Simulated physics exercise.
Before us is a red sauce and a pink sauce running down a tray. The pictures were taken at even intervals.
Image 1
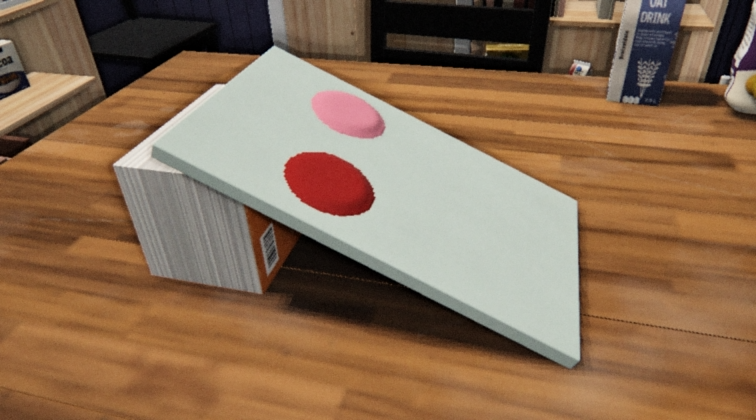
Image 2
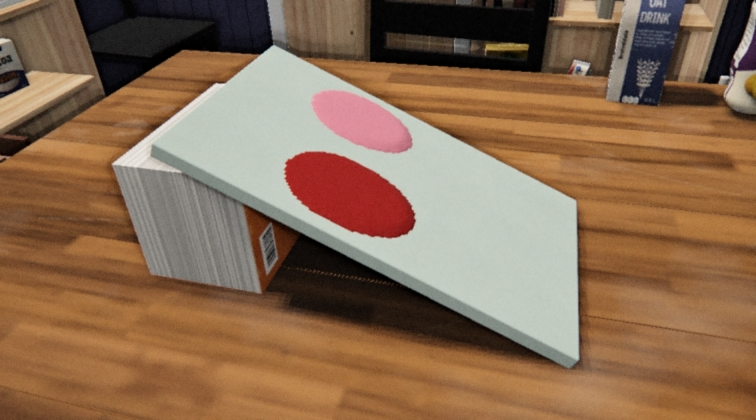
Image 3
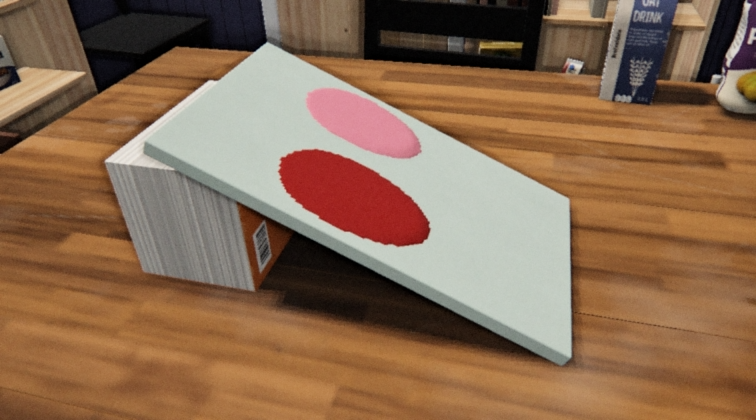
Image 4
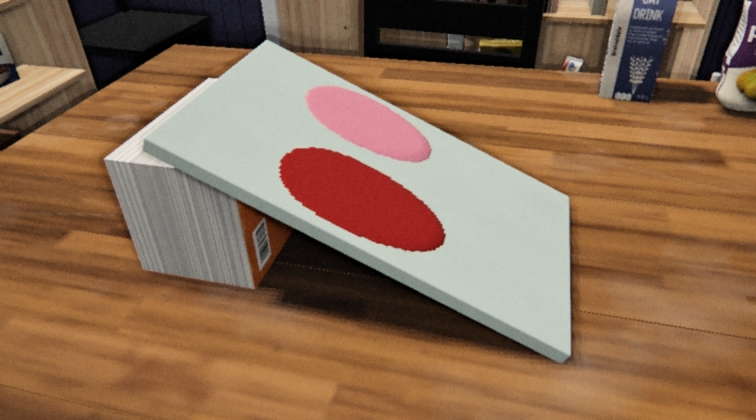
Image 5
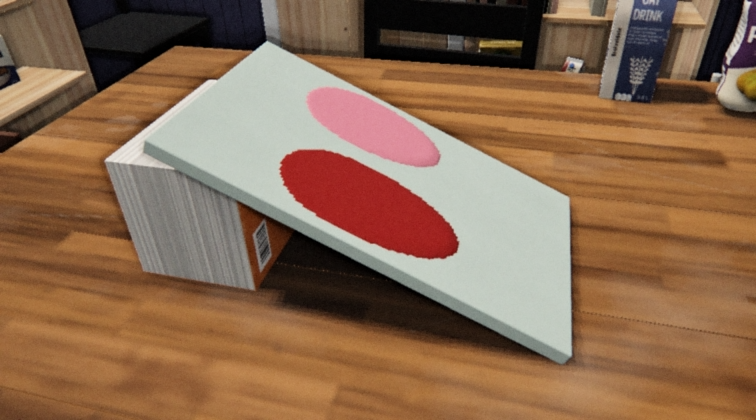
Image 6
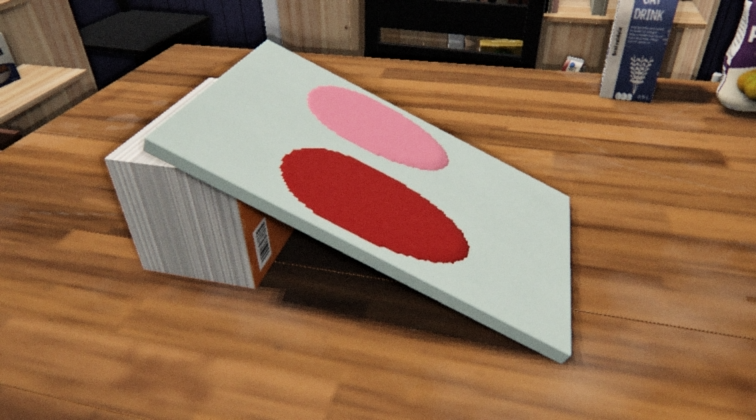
On a wooden table, a red sauce and a pink sauce crept side by side down a pale tray propped on a thick book, stretching into long ovals, quickly at first and then more slowly.
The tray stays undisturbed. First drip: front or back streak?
Watch the one at the fore - it will make it down first.
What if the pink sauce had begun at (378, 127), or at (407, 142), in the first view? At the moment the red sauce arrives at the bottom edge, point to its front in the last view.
One: (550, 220). Two: (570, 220).
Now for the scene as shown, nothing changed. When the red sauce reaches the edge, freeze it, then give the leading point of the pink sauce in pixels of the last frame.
Front location, last frame: Close to (516, 197).
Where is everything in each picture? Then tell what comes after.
Tip of the red sauce half way down; tip of the pink sauce (373, 124) half way down, in the first picture.
Tip of the red sauce (404, 218) half way down; tip of the pink sauce half way down, in the second picture.
Tip of the red sauce three quarters of the way down; tip of the pink sauce (411, 145) half way down, in the third picture.
Tip of the red sauce (435, 233) three quarters of the way down; tip of the pink sauce half way down, in the fourth picture.
Tip of the red sauce three quarters of the way down; tip of the pink sauce (429, 153) half way down, in the fifth picture.
Tip of the red sauce (456, 244) three quarters of the way down; tip of the pink sauce half way down, in the sixth picture.
Next, the red sauce is close to the edge; the pink sauce is three quarters of the way down.
Finally, the red sauce is at the low edge; the pink sauce is three quarters of the way down.
